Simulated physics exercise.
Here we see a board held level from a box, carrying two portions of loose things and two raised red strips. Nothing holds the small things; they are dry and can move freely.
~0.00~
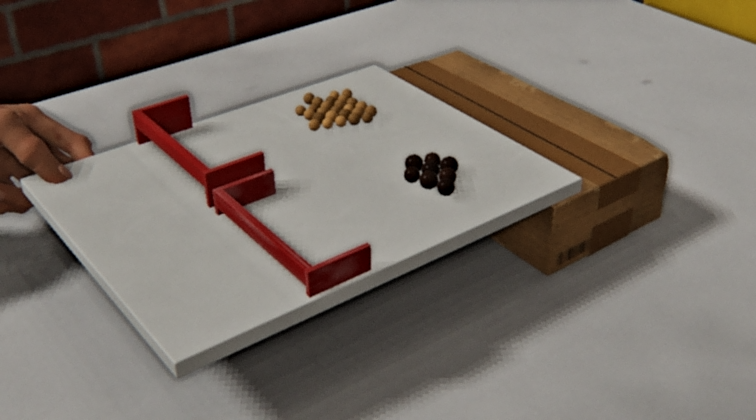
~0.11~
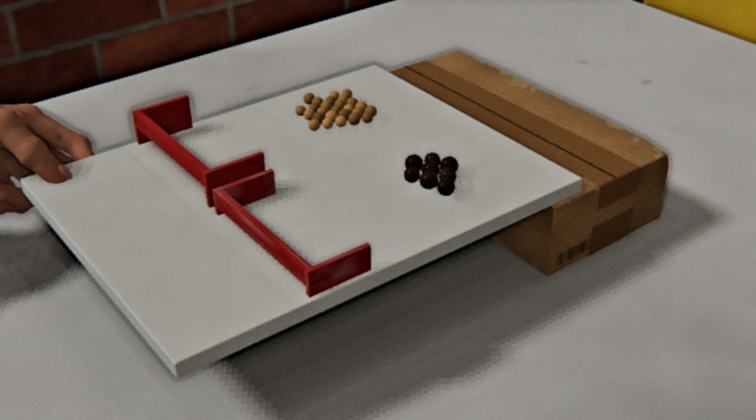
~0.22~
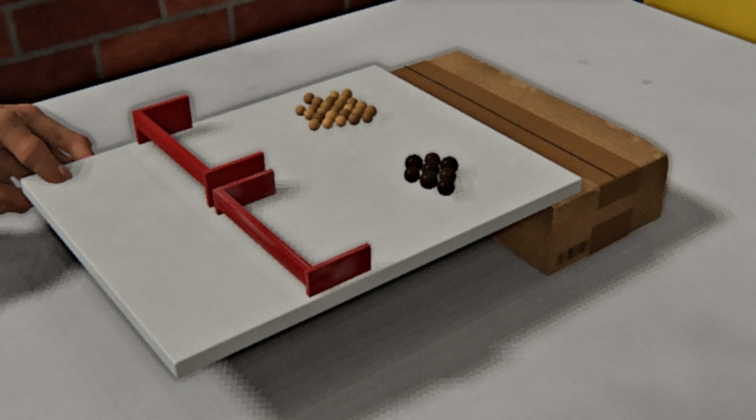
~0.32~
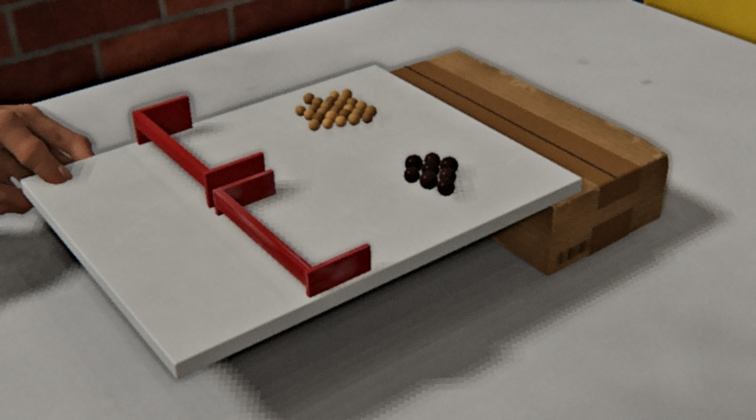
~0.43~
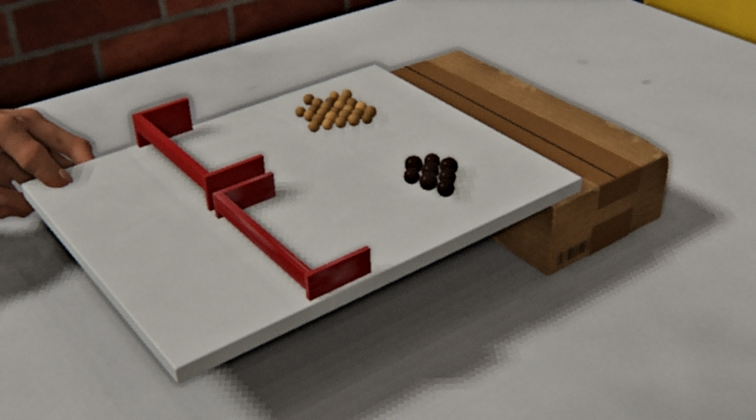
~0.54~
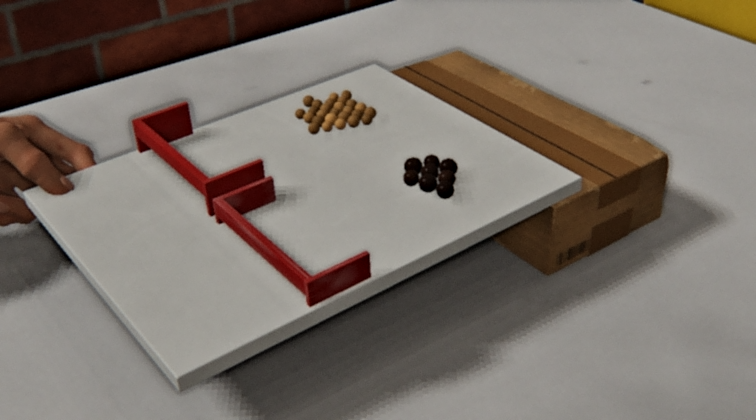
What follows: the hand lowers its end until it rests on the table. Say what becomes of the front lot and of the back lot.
The front lot is held back. Back lot: It goes through.
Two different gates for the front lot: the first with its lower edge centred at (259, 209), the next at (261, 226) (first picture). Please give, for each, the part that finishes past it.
First gate: Around 100 %; second gate: Around 100 %.
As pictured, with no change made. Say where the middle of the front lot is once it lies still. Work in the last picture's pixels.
I'd put it at about (283, 290) when it all comes to rest.
After 0.85 s, board sloping at 8°; front lot on its way down; back lot on its way down.
After 1.19 s, board sloping at 12°; front lot has reached its gate; back lot has reached its gate.
After 1.58 s, board resting at 12°; front lot has reached its gate; back lot the whole lot past its gate.
In the end (2.8 s), board resting at 12°; front lot gathered behind its gate; back lot the whole lot past its gate.
